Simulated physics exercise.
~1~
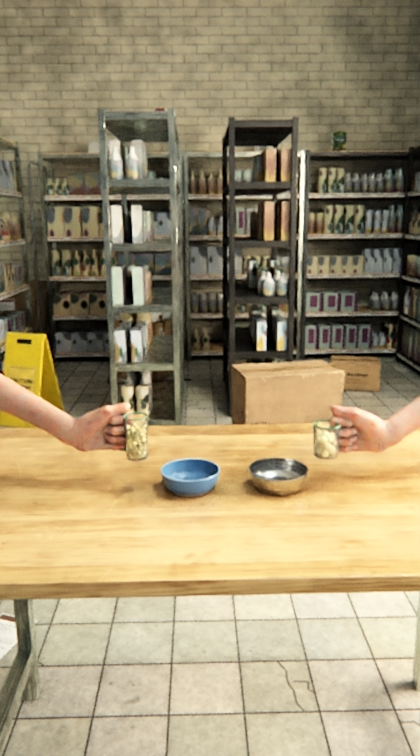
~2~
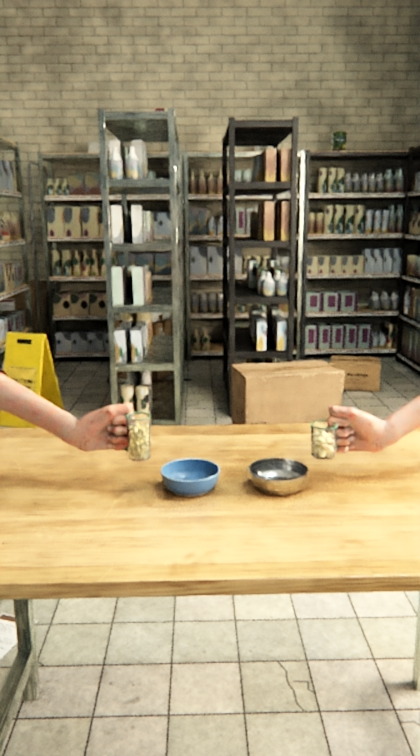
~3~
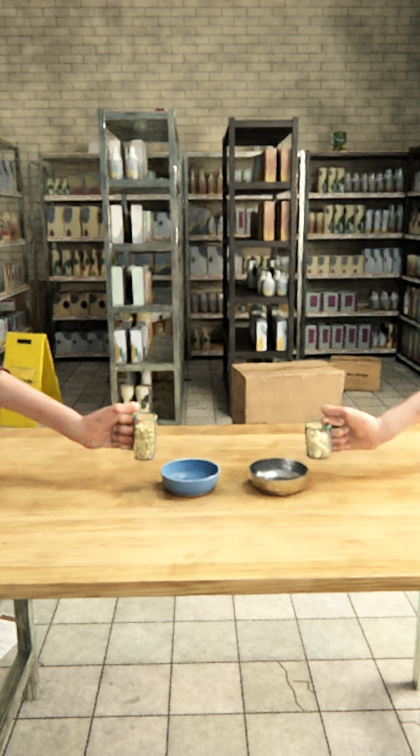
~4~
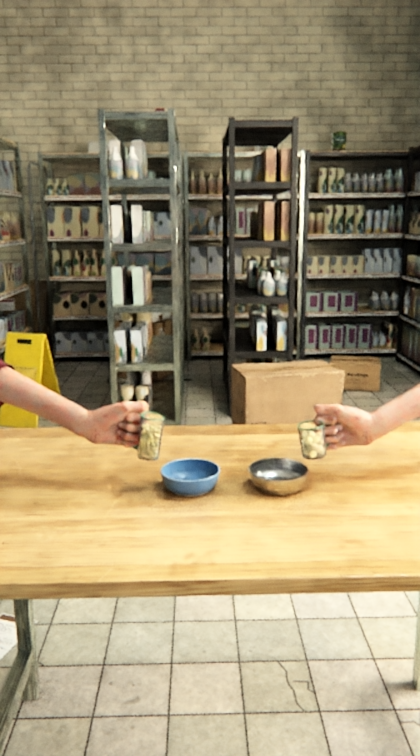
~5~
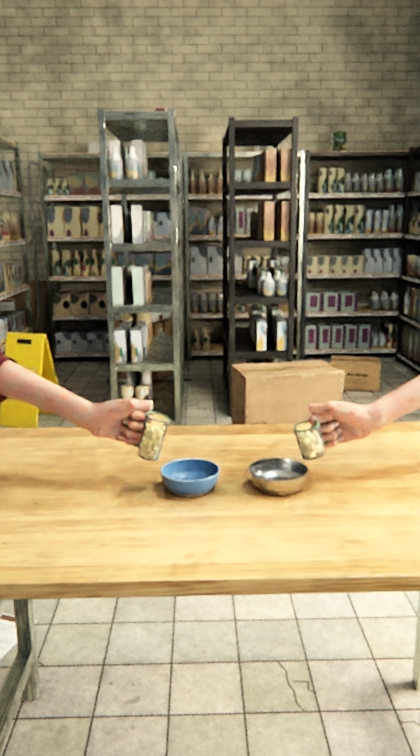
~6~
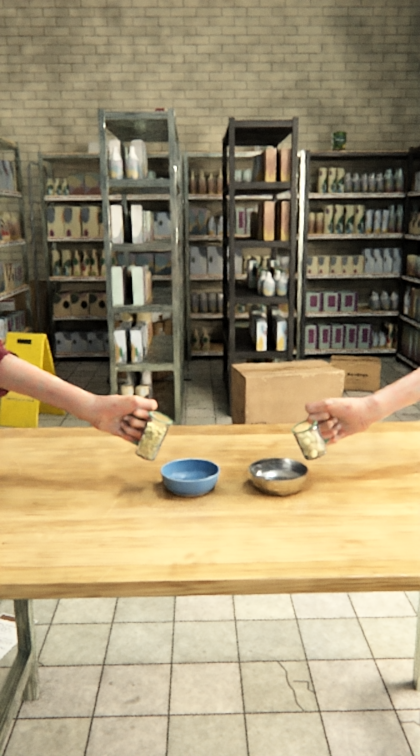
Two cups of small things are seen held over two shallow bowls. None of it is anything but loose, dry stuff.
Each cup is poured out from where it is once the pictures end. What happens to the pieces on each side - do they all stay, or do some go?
On the left the dish - all stay. Right - all stay.
Then, 0.26 s later than the last frame, left, every one still in the cup; right, every one still in the cup.
Then, 0.60 s later than the last frame, left, every one still in the cup; right, every one still in the cup.
Then, 0.96 s later than the last frame, left, almost all still in the cup, about a tenth in the dish, about a tenth in the air; right, roughly two thirds still in the cup, roughly a quarter in the dish, about a tenth in the air.
When it is over, left, every one in the dish, not one outside the dish; right, every one in the dish, not one outside the dish.
